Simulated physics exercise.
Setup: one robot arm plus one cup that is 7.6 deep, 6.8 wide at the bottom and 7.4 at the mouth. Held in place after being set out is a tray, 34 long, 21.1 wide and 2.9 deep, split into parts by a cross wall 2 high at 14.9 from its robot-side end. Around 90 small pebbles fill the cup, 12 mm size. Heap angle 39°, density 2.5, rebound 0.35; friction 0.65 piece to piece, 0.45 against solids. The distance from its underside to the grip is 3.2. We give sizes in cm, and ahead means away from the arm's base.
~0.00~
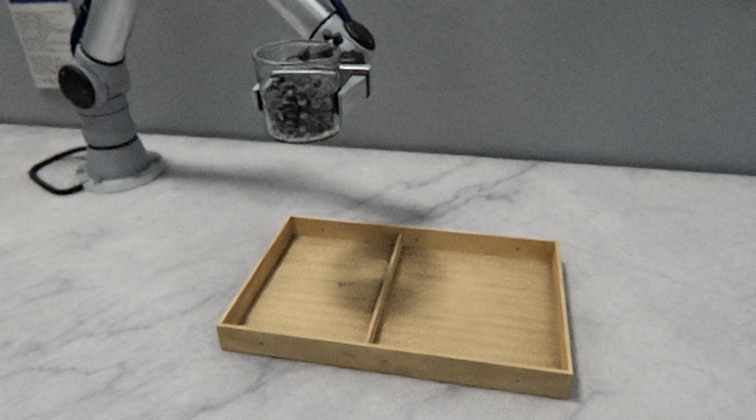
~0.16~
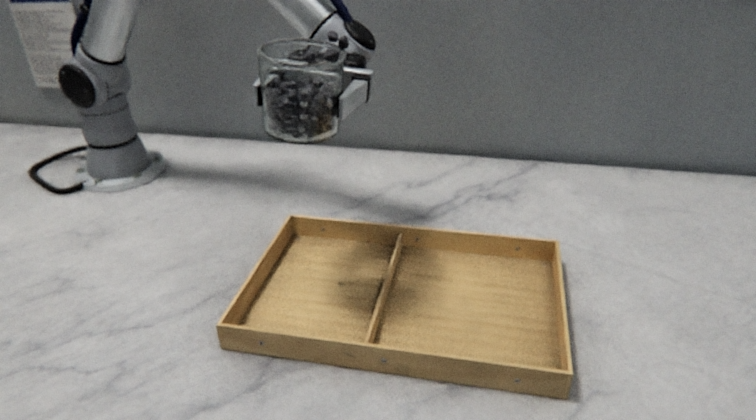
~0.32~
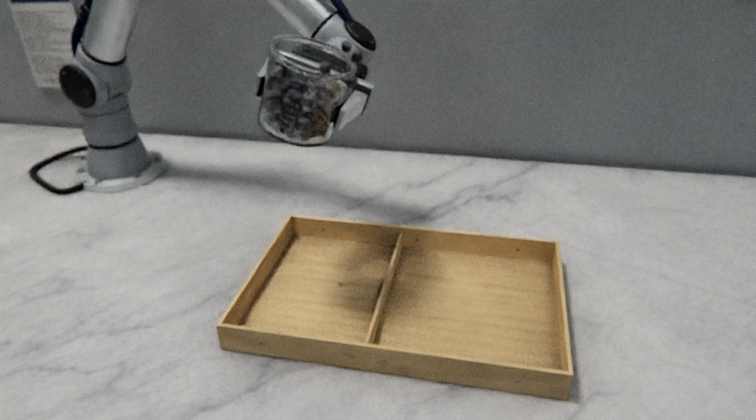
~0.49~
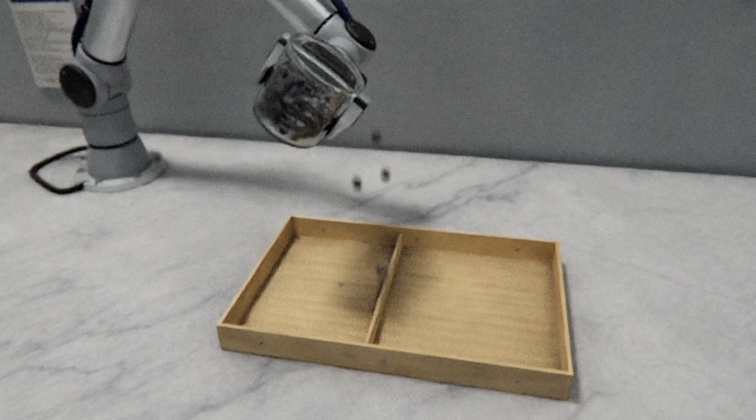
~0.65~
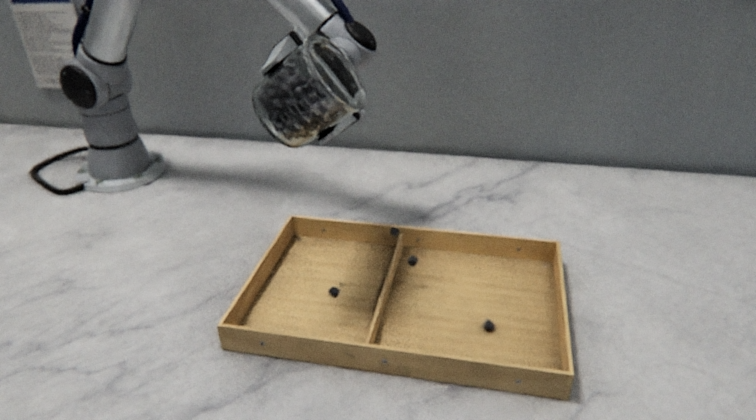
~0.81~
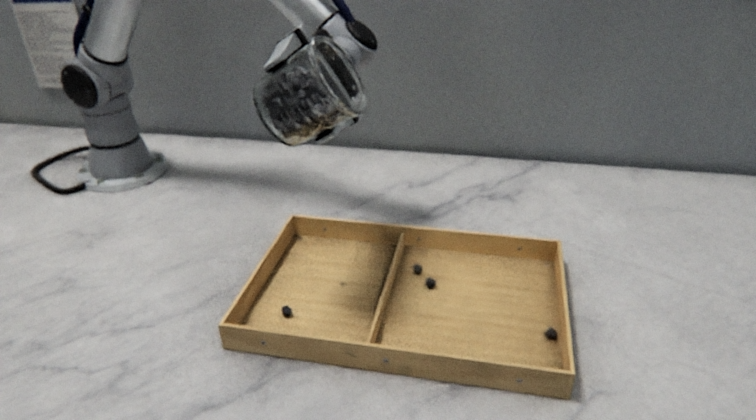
A robot arm tilted a clear cup of dark pebbles steadily forward above a divided wooden tray, and a few pebbles dropped out, landing and rolling in both parts of the tray.
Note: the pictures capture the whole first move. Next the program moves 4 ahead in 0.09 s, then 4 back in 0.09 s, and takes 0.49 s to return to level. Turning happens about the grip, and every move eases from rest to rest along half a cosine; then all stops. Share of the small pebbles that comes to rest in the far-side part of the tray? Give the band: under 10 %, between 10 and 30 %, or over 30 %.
Band: Between 10 and 30 %.
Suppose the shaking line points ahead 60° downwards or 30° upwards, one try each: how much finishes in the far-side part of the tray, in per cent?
Some 5 and 45 per cent.
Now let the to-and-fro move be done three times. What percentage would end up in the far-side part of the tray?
Estimate for that case: 25 %.
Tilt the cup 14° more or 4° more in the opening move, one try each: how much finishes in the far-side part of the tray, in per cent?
They would come to near 45 and 25 per cent.
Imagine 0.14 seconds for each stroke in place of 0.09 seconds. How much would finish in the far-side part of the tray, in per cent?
Estimate: Close to 5 percent.
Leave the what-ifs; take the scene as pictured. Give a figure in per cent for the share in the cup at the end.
Roughly 80 in a hundred.
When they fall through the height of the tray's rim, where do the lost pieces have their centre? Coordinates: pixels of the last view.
They come down centred close to (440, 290).
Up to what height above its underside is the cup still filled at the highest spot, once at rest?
I'd say near 7.0 cm from the bottom.
After 1.08 s, tilted 54° forward, highest piece 25 above the table; 75 in the cup, 3 in the far-side part, 1 in the robot-side part, 14 in flight or on a rim.
After 1.35 s, tilted 10° forward, highest piece 27 above the table; 74 in the cup, 17 in the far-side part, 2 in the robot-side part.
After 1.68 s, level, highest piece 27 above the table; 74 in the cup, 17 in the far-side part, 2 in the robot-side part.
After 2.73 s, level, highest piece 27 above the table; 74 in the cup, 17 in the far-side part, 2 in the robot-side part.
At rest, 74 in the cup, 17 in the far-side part, 2 in the robot-side part. That is 18 % in the far-side part of the tray.
